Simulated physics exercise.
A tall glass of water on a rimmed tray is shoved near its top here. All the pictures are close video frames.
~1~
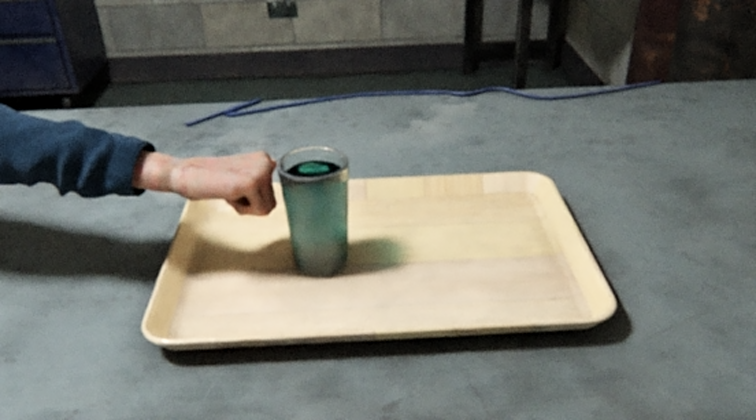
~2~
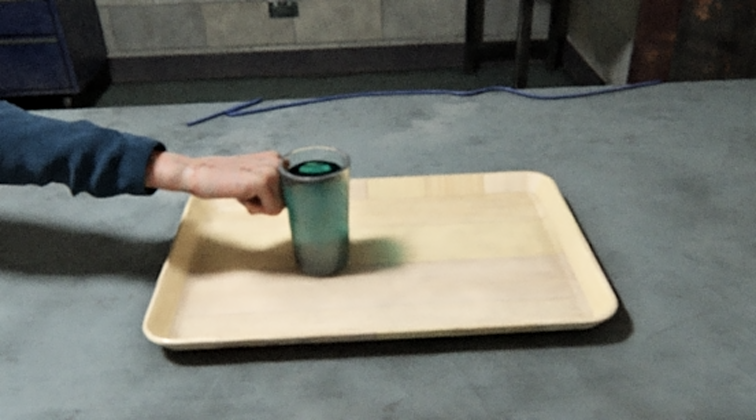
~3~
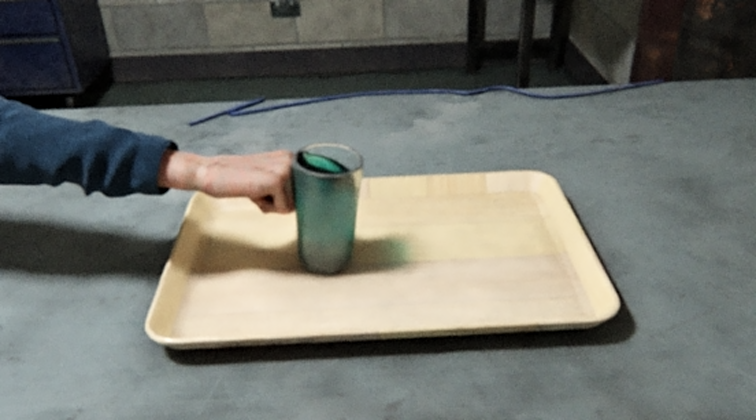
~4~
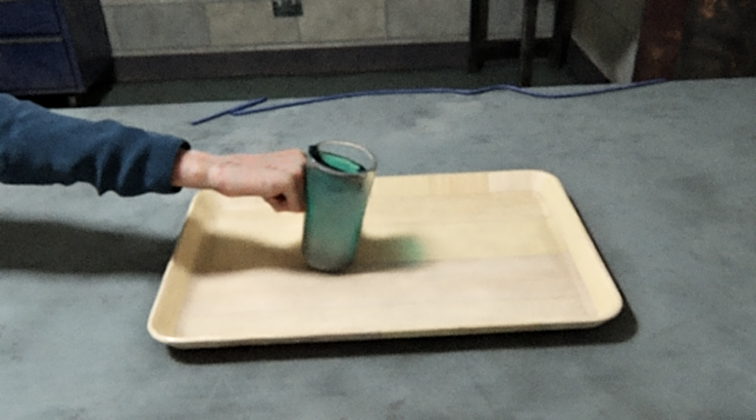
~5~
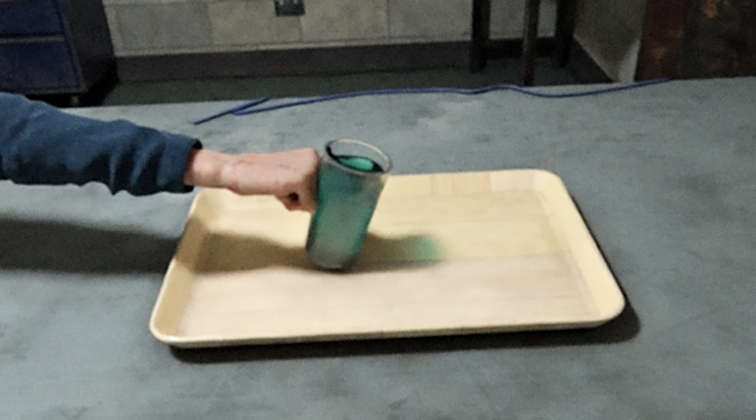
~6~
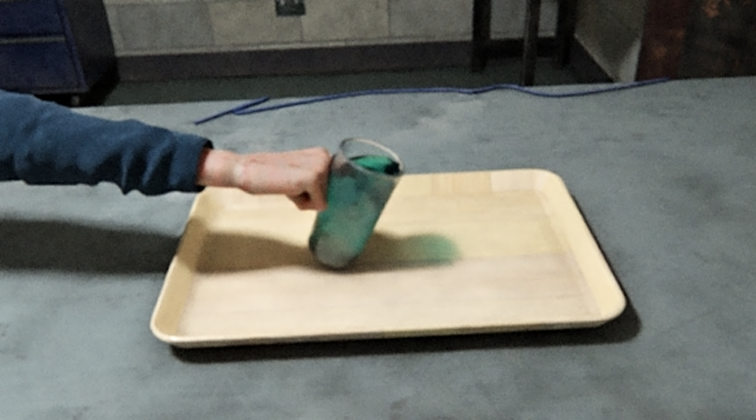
In this clip, a hand in a blue sleeve pushes near the top of a tall glass of greenish liquid on a pale rimmed tray, and the glass leans steadily rightward from upright as the liquid shifts inside.
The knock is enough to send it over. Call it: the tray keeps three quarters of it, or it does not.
The tray does not keep three quarters.
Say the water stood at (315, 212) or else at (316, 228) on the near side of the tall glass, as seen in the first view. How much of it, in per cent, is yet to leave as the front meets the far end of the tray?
Roughly 70 per cent, then roughly 70 per cent.
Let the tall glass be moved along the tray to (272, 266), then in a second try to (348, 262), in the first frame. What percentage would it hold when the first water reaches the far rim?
Close to 60 in a hundred, and close to 75 in a hundred.
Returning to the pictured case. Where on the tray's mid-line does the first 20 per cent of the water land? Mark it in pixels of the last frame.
Roughly (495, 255).
A moment on, the tall glass is falling and 96 per cent is in the glass, 1 on the tray and 2 above or beyond its rim.
Next, the tall glass lies on its side and 64 per cent is in the glass, 35 on the tray and 1 above or beyond its rim.
Then the tall glass lies on its side and 39 per cent is in the glass, 36 on the tray and 26 above or beyond its rim.
Later the tall glass lies on its side and 21 per cent is in the glass, 40 on the tray and 38 above or beyond its rim.
Finally, 62 per cent is held by tray and glass, 38 is off the tray.
